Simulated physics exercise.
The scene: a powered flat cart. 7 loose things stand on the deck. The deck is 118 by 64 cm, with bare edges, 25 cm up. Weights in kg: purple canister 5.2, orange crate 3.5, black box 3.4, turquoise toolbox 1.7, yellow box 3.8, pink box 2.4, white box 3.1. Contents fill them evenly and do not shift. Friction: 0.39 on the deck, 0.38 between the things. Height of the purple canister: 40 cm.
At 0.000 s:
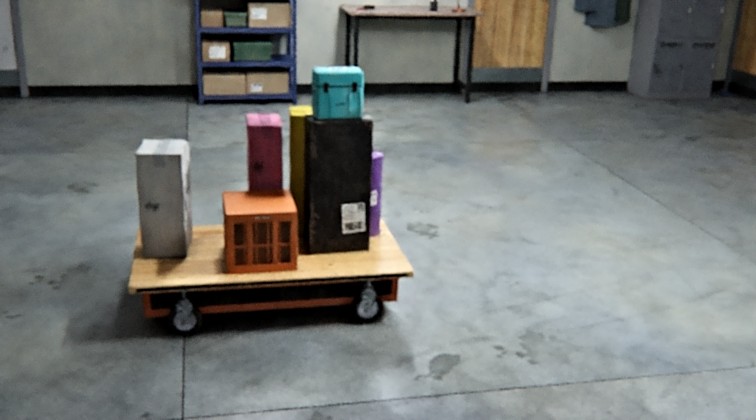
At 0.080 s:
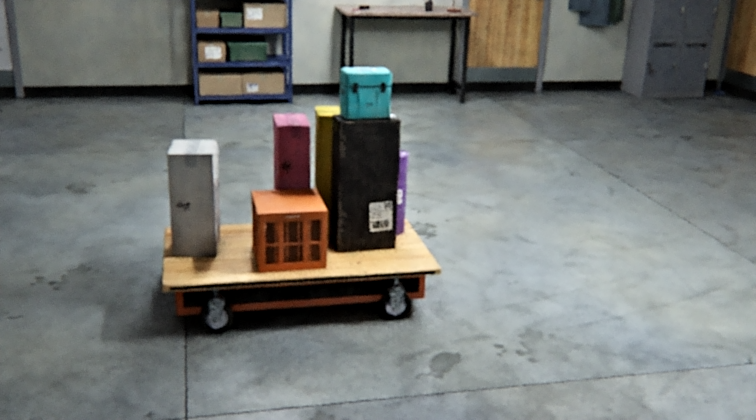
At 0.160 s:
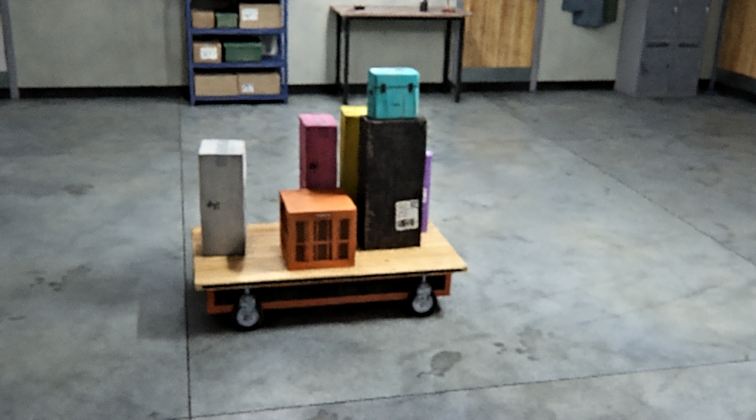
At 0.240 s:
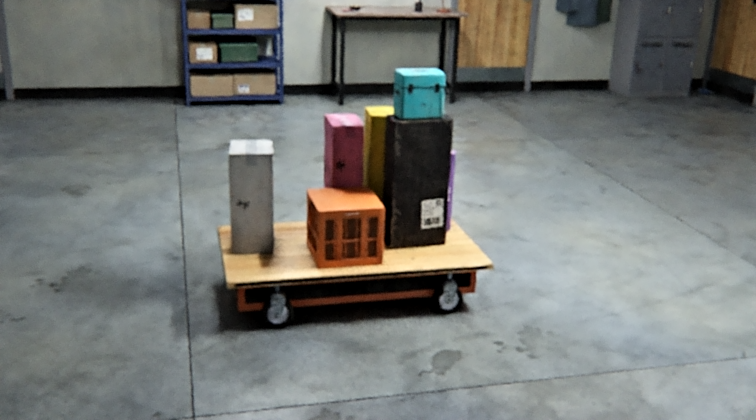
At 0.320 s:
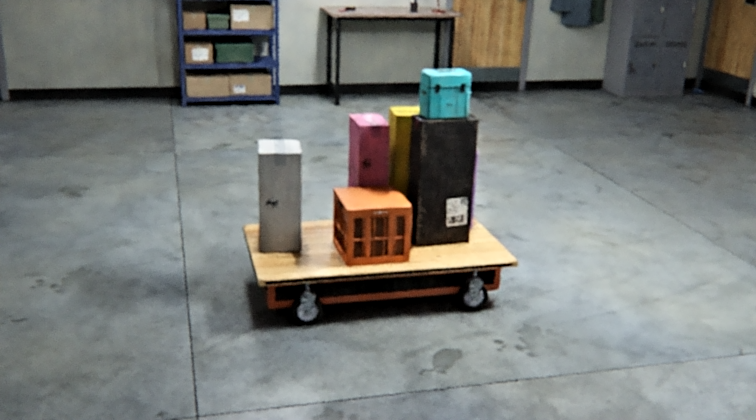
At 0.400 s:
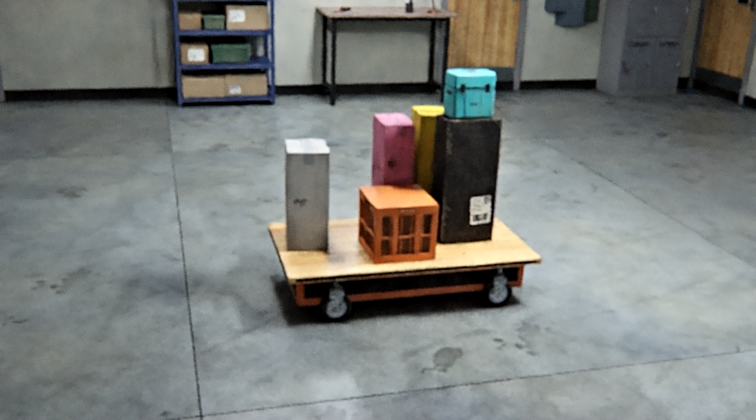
A flat wooden-decked cart on dark casters rolls steadily rightward across a grey concrete workshop floor, seen from slightly above by a nearly still camera. It carries a white box at left, an orange crate at front, pink and yellow boxes behind, and a black box topped by a turquoise toolbox. The load rides along in place while a purple object behind the black box gradually slips from view.
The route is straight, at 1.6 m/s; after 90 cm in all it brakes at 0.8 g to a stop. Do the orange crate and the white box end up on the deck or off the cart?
The orange crate is still aboard, the white box is still aboard.
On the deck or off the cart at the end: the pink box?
The pink box ends on the deck.
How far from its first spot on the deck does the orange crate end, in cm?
Some 14 cm.
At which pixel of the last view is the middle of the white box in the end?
At about (422, 188).
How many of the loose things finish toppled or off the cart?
5 of them.
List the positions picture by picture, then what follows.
In the first frame, cart 0 cm along; orange crate (259, 230); white box (165, 199).
In the second frame, cart 13 cm along; turquoise toolbox (366, 93).
In the third frame, cart 26 cm along; pink box (318, 177).
In the fourth frame, cart 38 cm along; black box (416, 181); turquoise toolbox (419, 94).
In the fifth frame, cart 51 cm along; pink box (368, 175).
In the sixth frame, cart 64 cm along; orange crate (397, 223); white box (307, 195).
After 0.80 s, cart 106 cm along, stopped; white box slid 11 cm near (413, 189); orange crate slid 11 cm near (500, 216); purple canister leaning 14°.
After 1.10 s, cart 106 cm along, stopped; purple canister and turquoise toolbox now off the cart; white box leaning 4° near (426, 187); orange crate slid 14 cm near (505, 216).
After 1.40 s, cart 106 cm along, stopped; black box and yellow box now off the cart; white box slid 16 cm near (422, 188); orange crate slid 14 cm near (505, 216).
At rest (2.7 s), off the cart, purple canister, black box, turquoise toolbox and yellow box; tipped over on the deck, pink box; not toppled but over 10 cm from the start, orange crate and white box. In the last view, orange crate near (505, 216), white box near (422, 188).
